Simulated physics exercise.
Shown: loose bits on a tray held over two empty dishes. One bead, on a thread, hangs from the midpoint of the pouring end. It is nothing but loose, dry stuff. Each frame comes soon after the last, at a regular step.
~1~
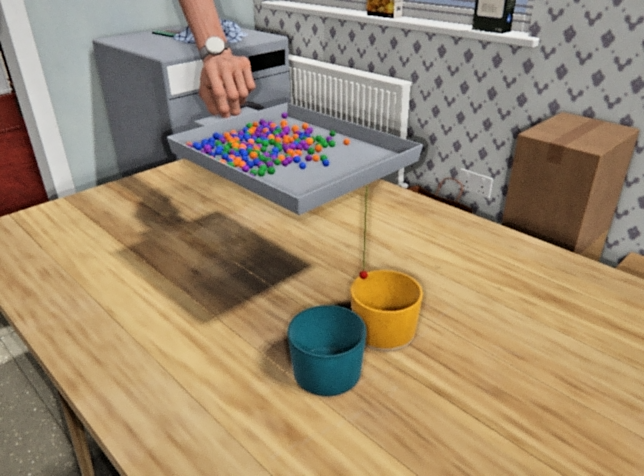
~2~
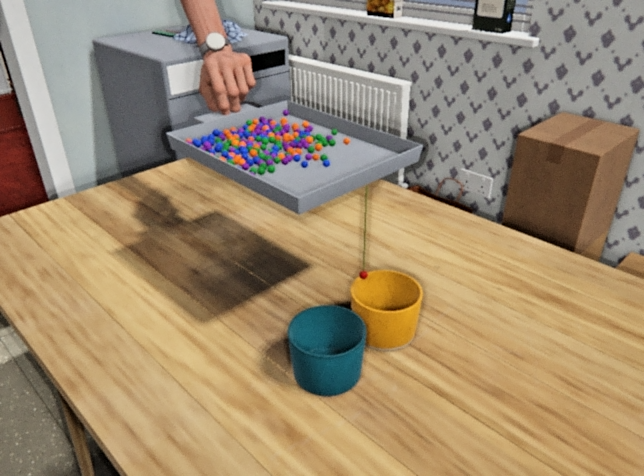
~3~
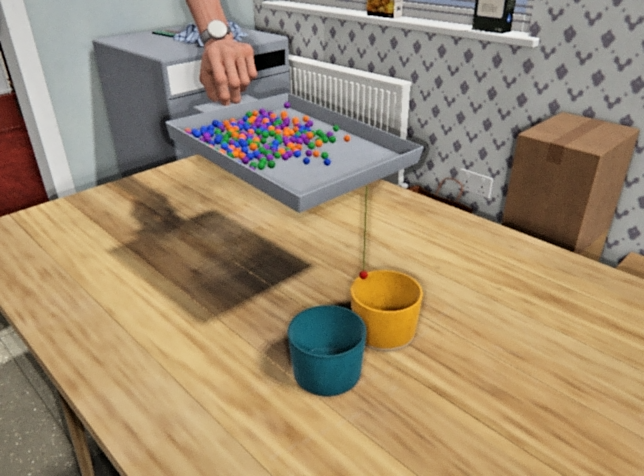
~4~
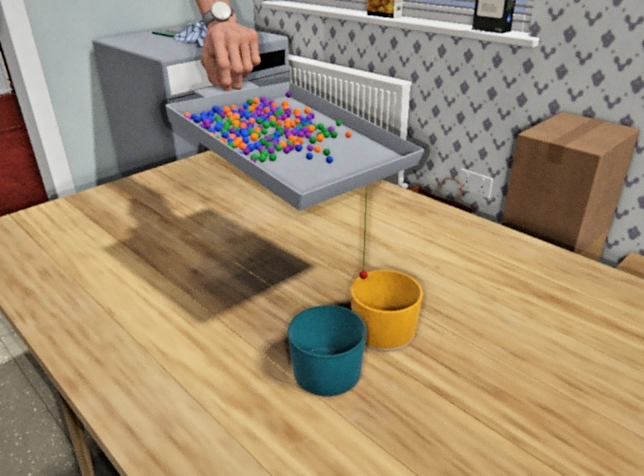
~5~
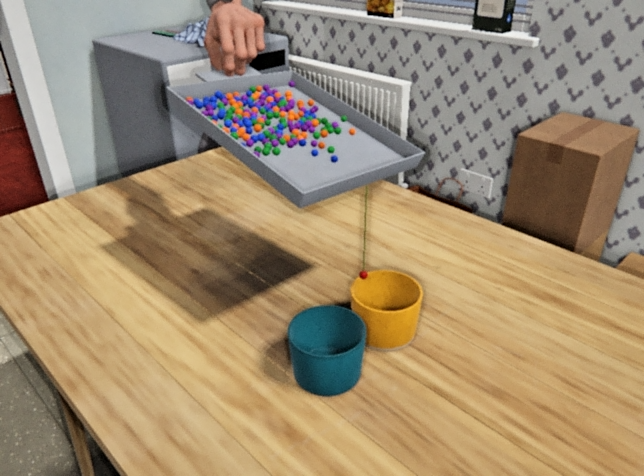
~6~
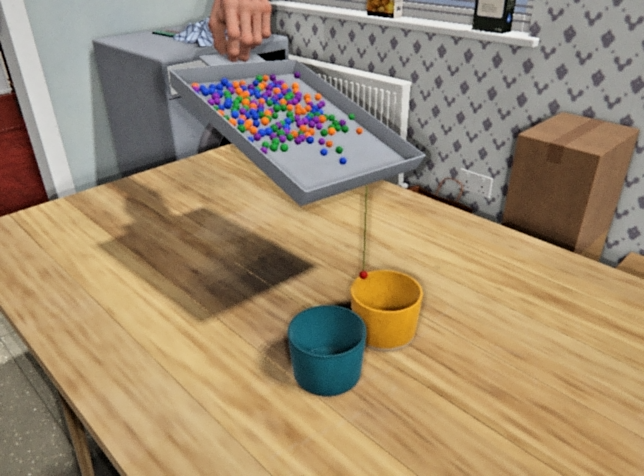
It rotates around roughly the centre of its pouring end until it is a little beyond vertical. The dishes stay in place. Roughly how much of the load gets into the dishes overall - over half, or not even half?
Not even half gets in.
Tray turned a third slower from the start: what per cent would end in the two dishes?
Share: Around 10%.
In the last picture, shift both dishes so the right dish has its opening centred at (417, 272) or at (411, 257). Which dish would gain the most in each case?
The first time it's the right member, the second time the right member.
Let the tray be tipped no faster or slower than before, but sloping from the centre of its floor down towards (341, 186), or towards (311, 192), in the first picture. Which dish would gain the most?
Result, try one: Dish at left; try two: Dish at left.
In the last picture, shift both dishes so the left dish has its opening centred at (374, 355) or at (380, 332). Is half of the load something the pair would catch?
Shy of half, then shy of half.
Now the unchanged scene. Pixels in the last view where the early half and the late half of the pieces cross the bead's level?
Points: About (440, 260), then about (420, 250).
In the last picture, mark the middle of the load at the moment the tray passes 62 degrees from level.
Look around (401, 170) in the last picture.
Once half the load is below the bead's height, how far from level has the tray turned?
It sits at roughly 95°.
Soon after the last picture, tray tipped steeply; about two thirds on the tray; a stray few in the right dish; a small part outside both; about a quarter in the air.
A little later, tray tipped right over; about a third on the tray; a stray few in the right dish; about half outside both; about a quarter in the air.
Later still, tray tipped past a quarter turn; a stray few in the left dish; a small part in the right dish; most outside both.
By the end, tray tipped past a quarter turn; a stray few in the left dish; a small part in the right dish; most outside both.
